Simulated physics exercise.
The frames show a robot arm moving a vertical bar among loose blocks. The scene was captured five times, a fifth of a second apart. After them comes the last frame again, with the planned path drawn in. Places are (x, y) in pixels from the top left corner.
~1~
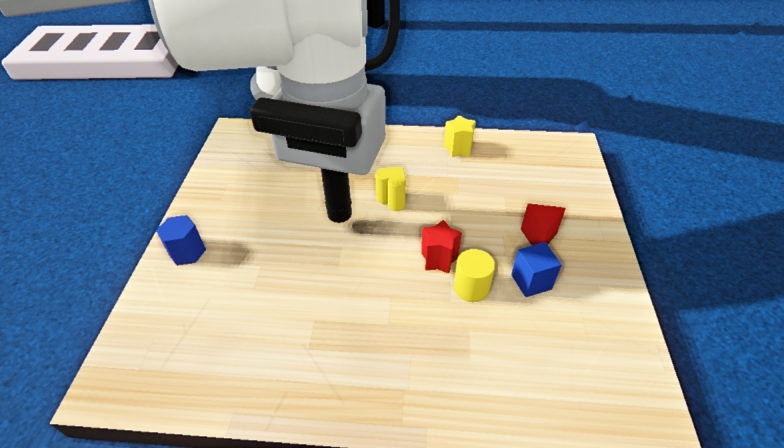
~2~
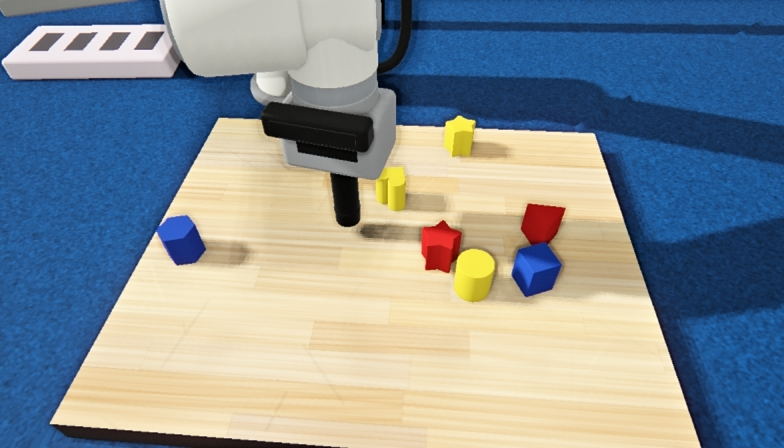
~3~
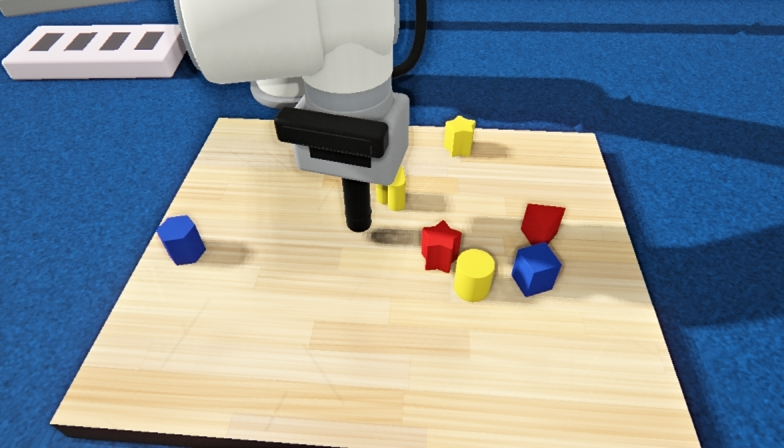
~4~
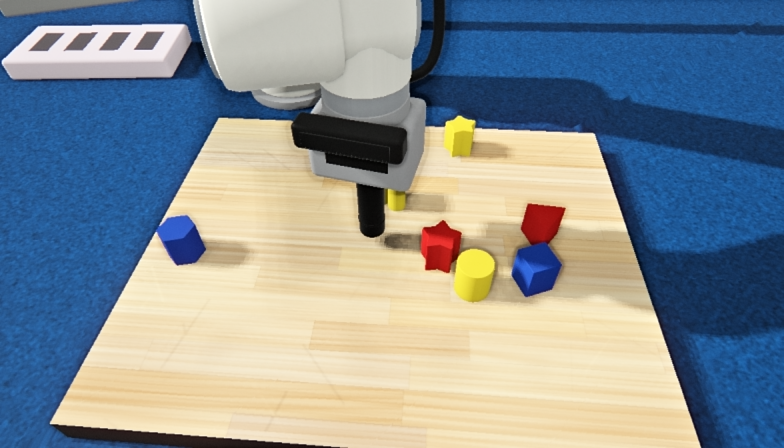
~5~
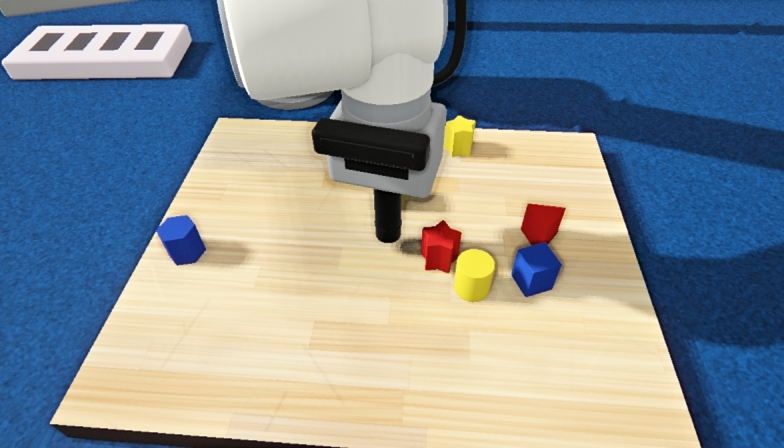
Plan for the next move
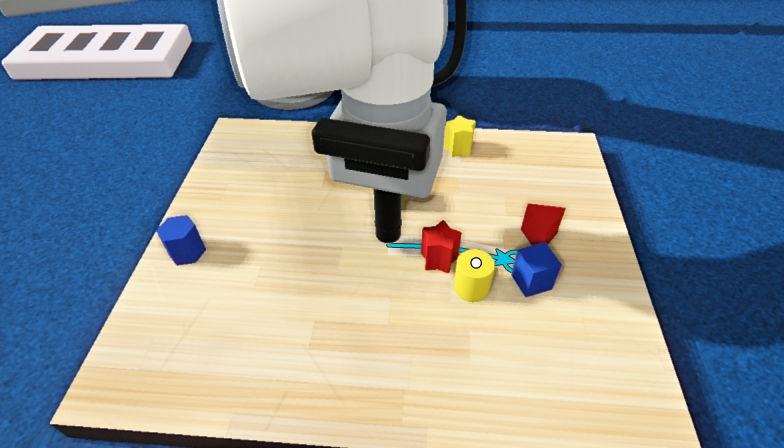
At first, a robot arm holds a black vertical bar over a wooden board scattered with red, yellow and blue blocks. The arm moves the bar gradually to the right and slightly toward the viewer, passing in front of a yellow block and ending just left of the red star, while every block stays still.
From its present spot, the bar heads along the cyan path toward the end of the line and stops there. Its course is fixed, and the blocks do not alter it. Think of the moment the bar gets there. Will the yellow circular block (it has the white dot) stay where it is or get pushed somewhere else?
Moved off its spot.
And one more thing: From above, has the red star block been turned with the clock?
Yes
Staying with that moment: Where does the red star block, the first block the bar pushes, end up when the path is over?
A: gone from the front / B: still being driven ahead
Letter A.
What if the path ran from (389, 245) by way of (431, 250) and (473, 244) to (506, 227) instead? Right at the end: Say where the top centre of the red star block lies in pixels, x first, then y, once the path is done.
Its top middle is near (484, 240).
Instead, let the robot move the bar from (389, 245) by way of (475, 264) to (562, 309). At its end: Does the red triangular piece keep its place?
Yes - that is the case.
The line goes from (389, 245) over (453, 249) to (517, 262); the dot is on the yellow circular block.
What follows on the original path. One third of the way, bar (432, 236); red star block (458, 240), turned 25° clockwise; yellow circular block (478, 265).
Two thirds of the way, bar (476, 242); red star block (486, 250), turned 80° clockwise; yellow circular block (483, 277).
At the end, bar (520, 252); red star block (503, 255), turned 125° clockwise; yellow circular block (482, 279); blue square unmoved.
